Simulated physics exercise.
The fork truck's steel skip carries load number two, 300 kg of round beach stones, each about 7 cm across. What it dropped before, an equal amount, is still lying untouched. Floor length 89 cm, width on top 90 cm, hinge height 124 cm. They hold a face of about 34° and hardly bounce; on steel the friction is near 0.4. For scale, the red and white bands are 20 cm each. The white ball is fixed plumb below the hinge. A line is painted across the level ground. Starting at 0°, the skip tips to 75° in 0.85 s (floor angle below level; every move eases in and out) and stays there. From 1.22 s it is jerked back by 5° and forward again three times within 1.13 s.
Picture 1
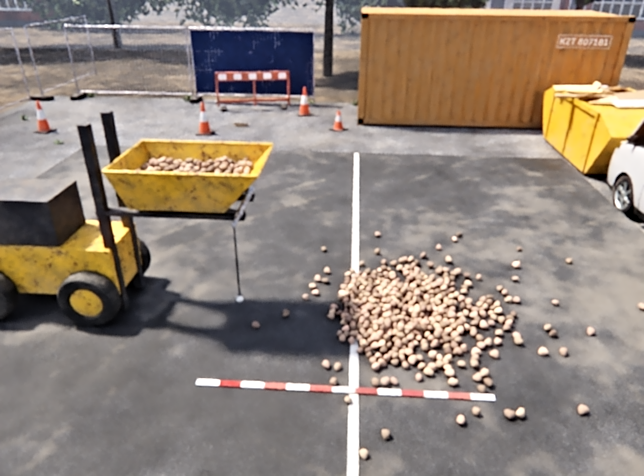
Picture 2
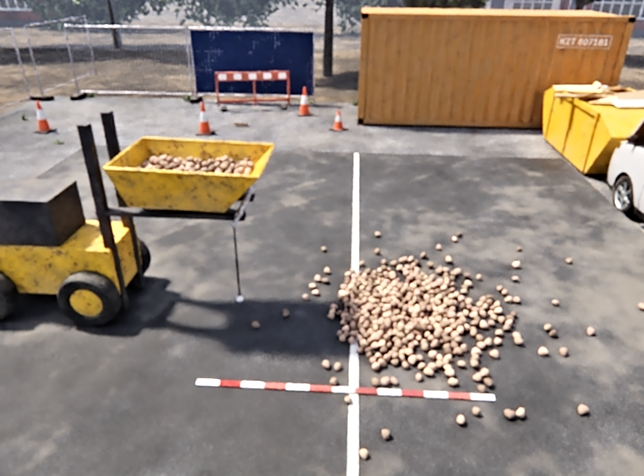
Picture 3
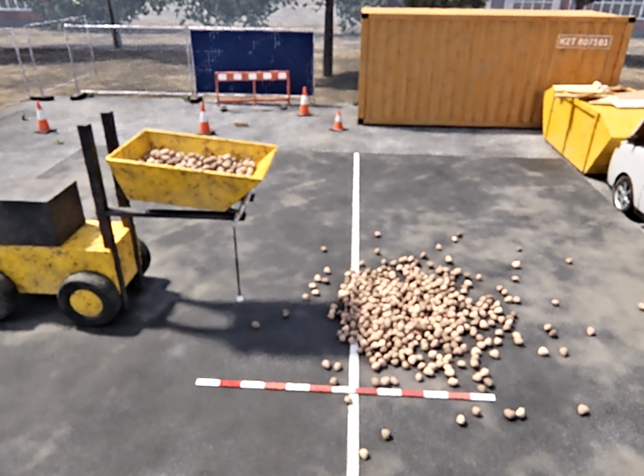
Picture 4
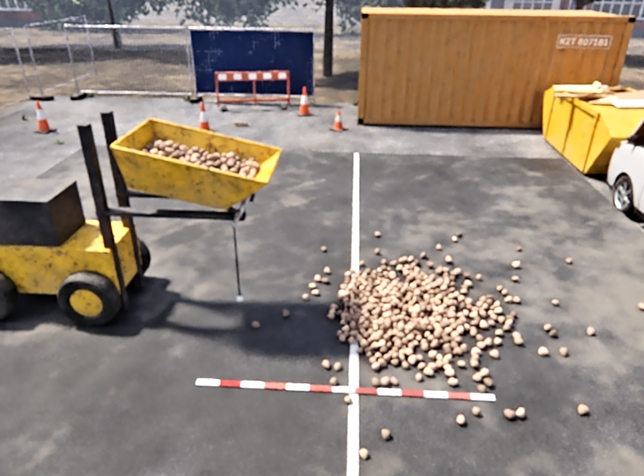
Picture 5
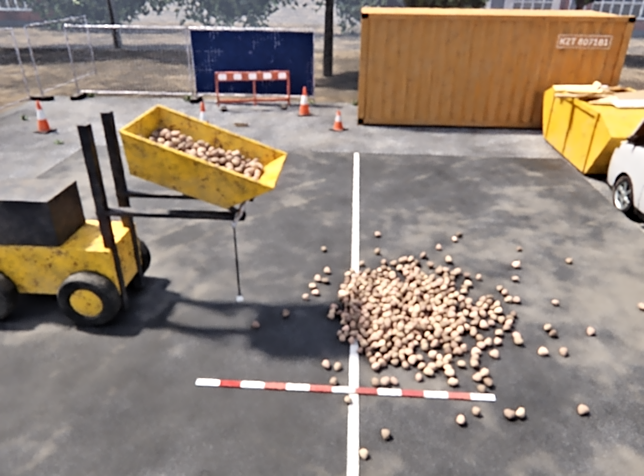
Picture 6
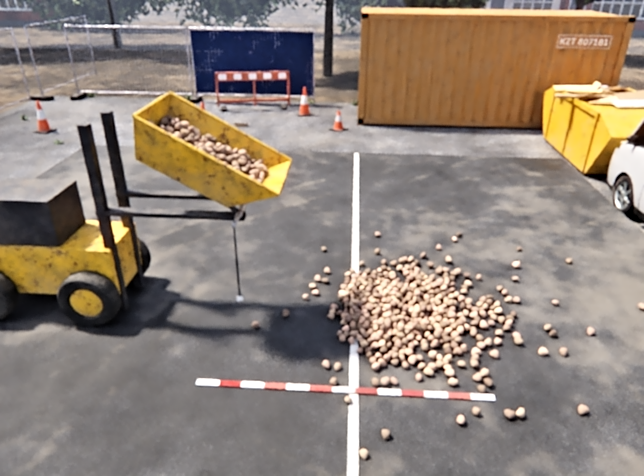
A long orange shipping container stands at the back of a sunlit paved yard, seen from a raised, fixed viewpoint, with traffic cones, a red and white barrier and a dark blue panel to its left. At left a yellow fork truck holds up a yellow skip of pale brown stones, while more lie heaped across a painted white line. The skip tilts steadily, its left end rising and its right lip dipping.
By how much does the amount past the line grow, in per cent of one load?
Roughly 64 per cent of a load more.
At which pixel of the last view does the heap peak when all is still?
Around (382, 296).
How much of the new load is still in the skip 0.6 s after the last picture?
About 85 per cent.
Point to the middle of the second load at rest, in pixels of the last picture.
Near (367, 306).
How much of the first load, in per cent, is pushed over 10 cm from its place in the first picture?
Roughly 25 per cent of them.
Then, 0.3 s after the last picture the floor is at 64°; in per cent of one load, 100 in the skip, 9 short of the line, 90 past the line; the foremost stones are at (580, 308).
Then, 0.6 s after the last picture the floor is at 75°; in per cent of one load, 86 in the skip, 24 short of the line, 90 past the line; the foremost stones are at (580, 308).
Then, 2.4 s after the last picture the floor is at 75°; in per cent of one load, 0 in the skip, 45 short of the line, 155 past the line; the foremost stones are at (593, 269).
Then, 4.9 s after the last picture the floor is at 75°; in per cent of one load, 0 in the skip, 45 short of the line, 155 past the line; the foremost stones are at (596, 268). Net gain past the line, 64.
